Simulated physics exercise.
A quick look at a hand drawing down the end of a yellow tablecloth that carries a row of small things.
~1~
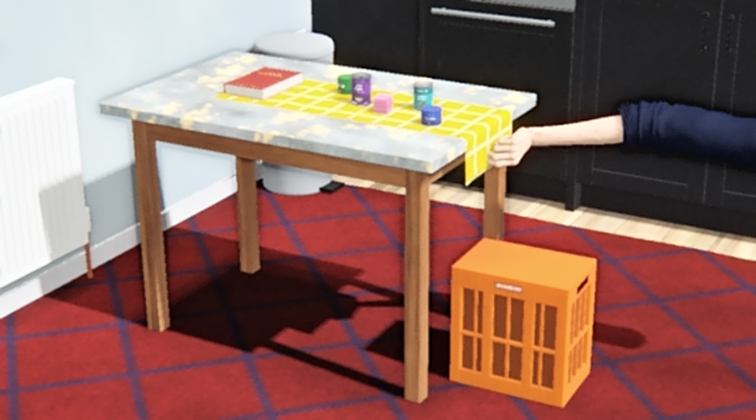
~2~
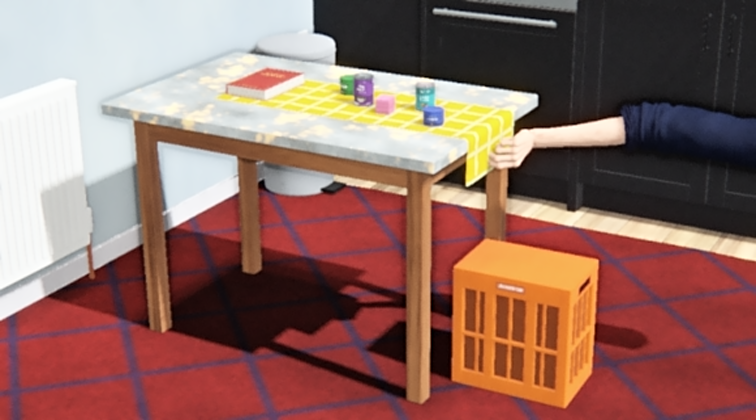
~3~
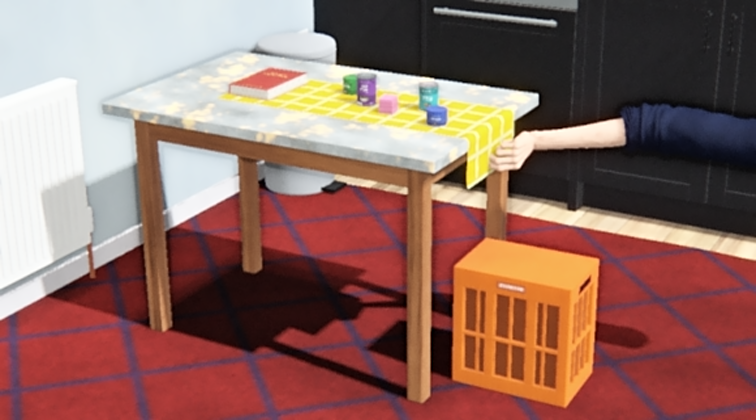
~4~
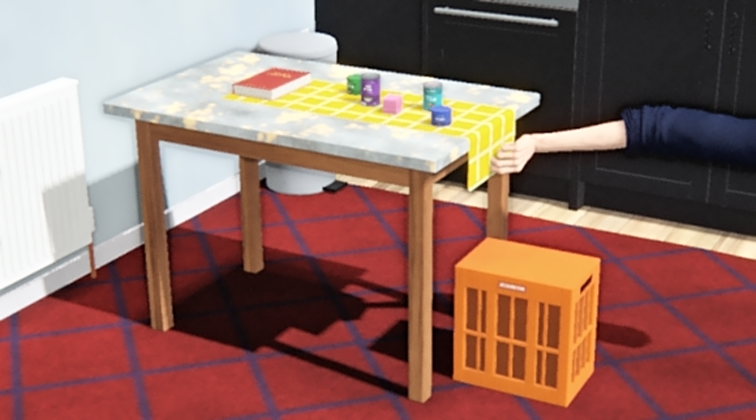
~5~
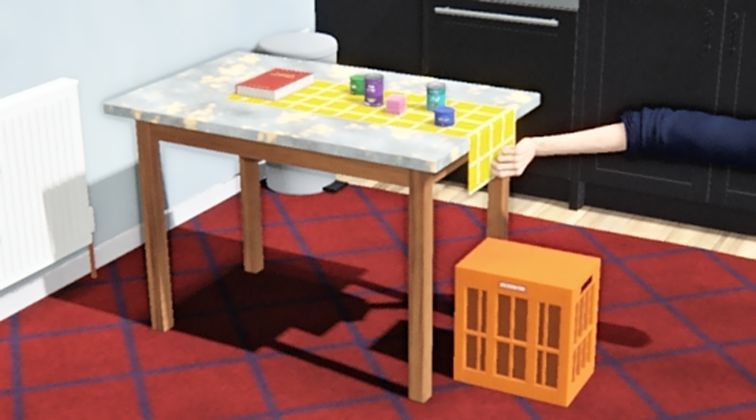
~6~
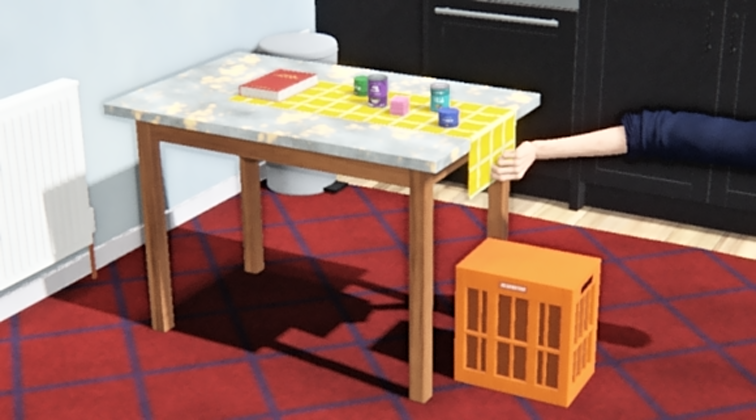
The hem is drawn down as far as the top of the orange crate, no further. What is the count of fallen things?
The count of fallen things is two.
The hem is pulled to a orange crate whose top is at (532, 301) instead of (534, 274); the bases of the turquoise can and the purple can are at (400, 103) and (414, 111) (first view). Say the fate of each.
The turquoise can is carried off; the purple can goes over.
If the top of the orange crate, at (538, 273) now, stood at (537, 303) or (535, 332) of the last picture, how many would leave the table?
Then 3 and 4.
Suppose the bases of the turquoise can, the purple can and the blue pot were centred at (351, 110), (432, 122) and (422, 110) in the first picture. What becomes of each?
The turquoise can holds on; the purple can tumbles off; the blue pot tumbles off.
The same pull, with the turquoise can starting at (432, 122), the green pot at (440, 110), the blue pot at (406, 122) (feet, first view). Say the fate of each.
The turquoise can comes down, the green pot falls, the blue pot tumbles off.
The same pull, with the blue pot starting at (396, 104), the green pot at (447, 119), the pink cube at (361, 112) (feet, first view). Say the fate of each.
The blue pot holds on; the green pot falls; the pink cube survives.
Early on, hem near (492, 206); all still up.
Midway, hem near (493, 245); blue pot and turquoise can gone.
Near the end, hem on the crate; blue pot and turquoise can gone.
Finally, hem on the crate; blue pot and turquoise can gone. It carries off two.
